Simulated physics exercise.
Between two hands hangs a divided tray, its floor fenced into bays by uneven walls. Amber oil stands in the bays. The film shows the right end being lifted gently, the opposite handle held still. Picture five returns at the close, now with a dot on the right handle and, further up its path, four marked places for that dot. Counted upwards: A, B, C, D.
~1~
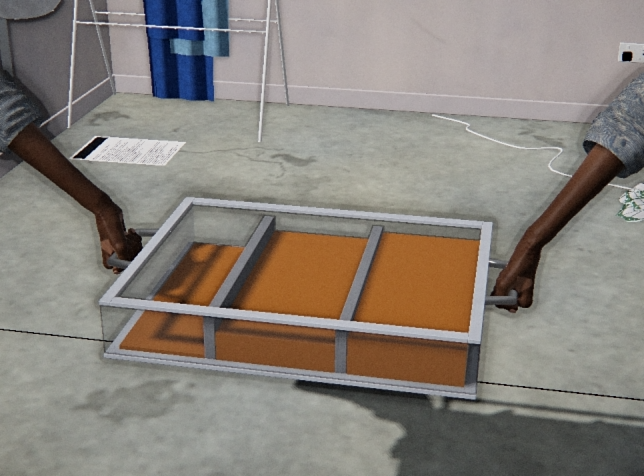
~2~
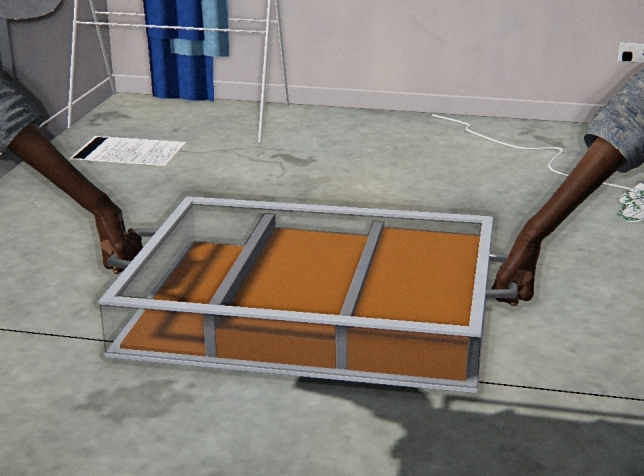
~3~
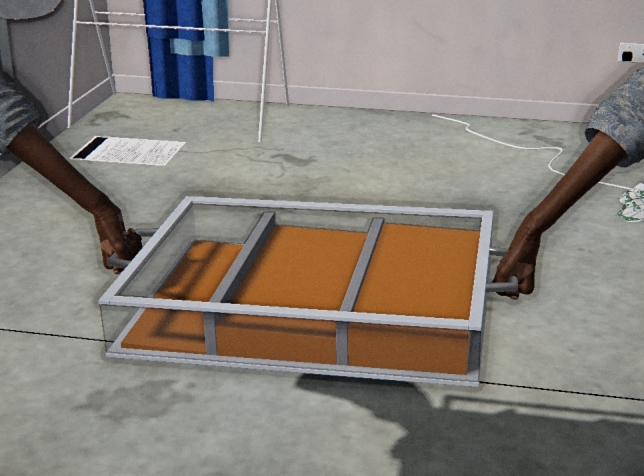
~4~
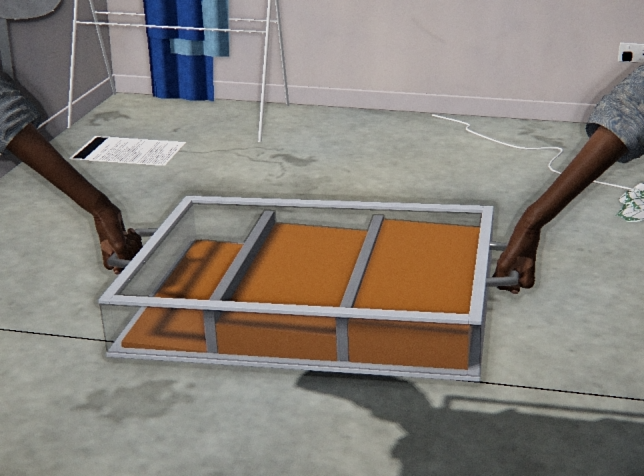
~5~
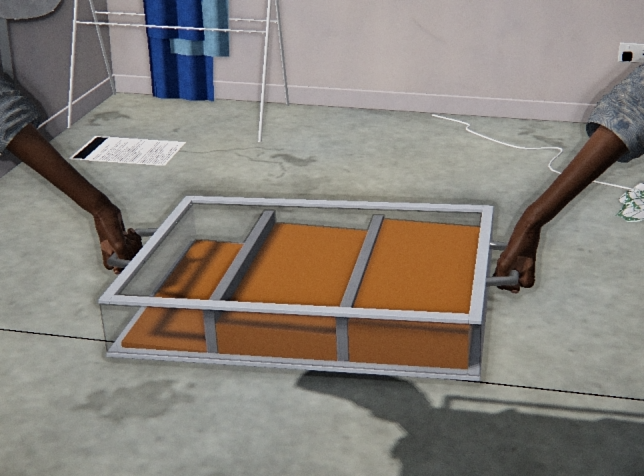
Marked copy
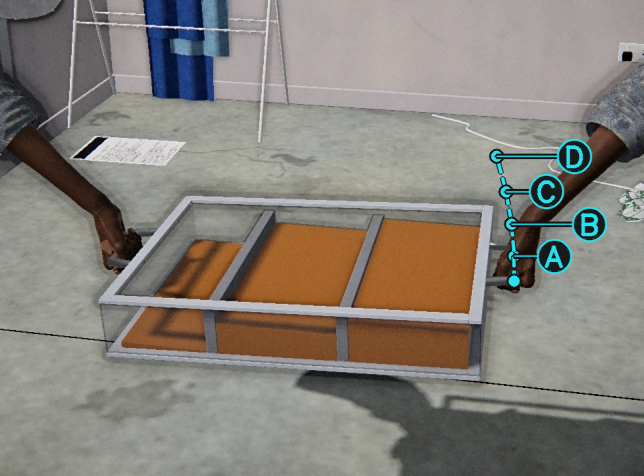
In a room with a grey floor, two hands hold a clear, divided tray of amber material by its side handles; the right hand slightly raises its end, tilting the tray gently down to the left, then stays still.
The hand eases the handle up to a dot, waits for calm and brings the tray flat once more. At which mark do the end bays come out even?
Mark D.
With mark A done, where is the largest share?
That is the right bay.
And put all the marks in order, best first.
The order is D, C, B, A.
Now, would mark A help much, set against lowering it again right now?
No.
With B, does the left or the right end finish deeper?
The right one.
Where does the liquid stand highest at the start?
The right bay.
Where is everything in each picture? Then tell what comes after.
The tray is level; deepest in the right bay, at (418, 285), shallowest in the left; right handle at (513, 283), in the first picture.
Tipped about 1° down to the left; no wall is crossed; right handle at (514, 276), in the second picture.
Tipped about 2° down to the left; no wall is crossed; right handle at (514, 270), in the third picture.
Tipped about 3° down to the left; no wall is crossed; right handle at (514, 264), in the fourth picture.
Tipped about 3° down to the left; deepest in the right bay, at (419, 270), shallowest in the left; right handle at (514, 264), in the fifth picture.
On the marked copy, A at (514, 256); B at (511, 224); C at (506, 191); D at (496, 156).
If A is chosen, the right end bay stands much deeper than the other; nothing spills.
If B is chosen, the right end bay stands much deeper than the other; nothing spills.
If C is chosen, the right end bay stands much deeper than the other; nothing spills.
If D is chosen, the two end bays stand about equally deep; nothing spills.
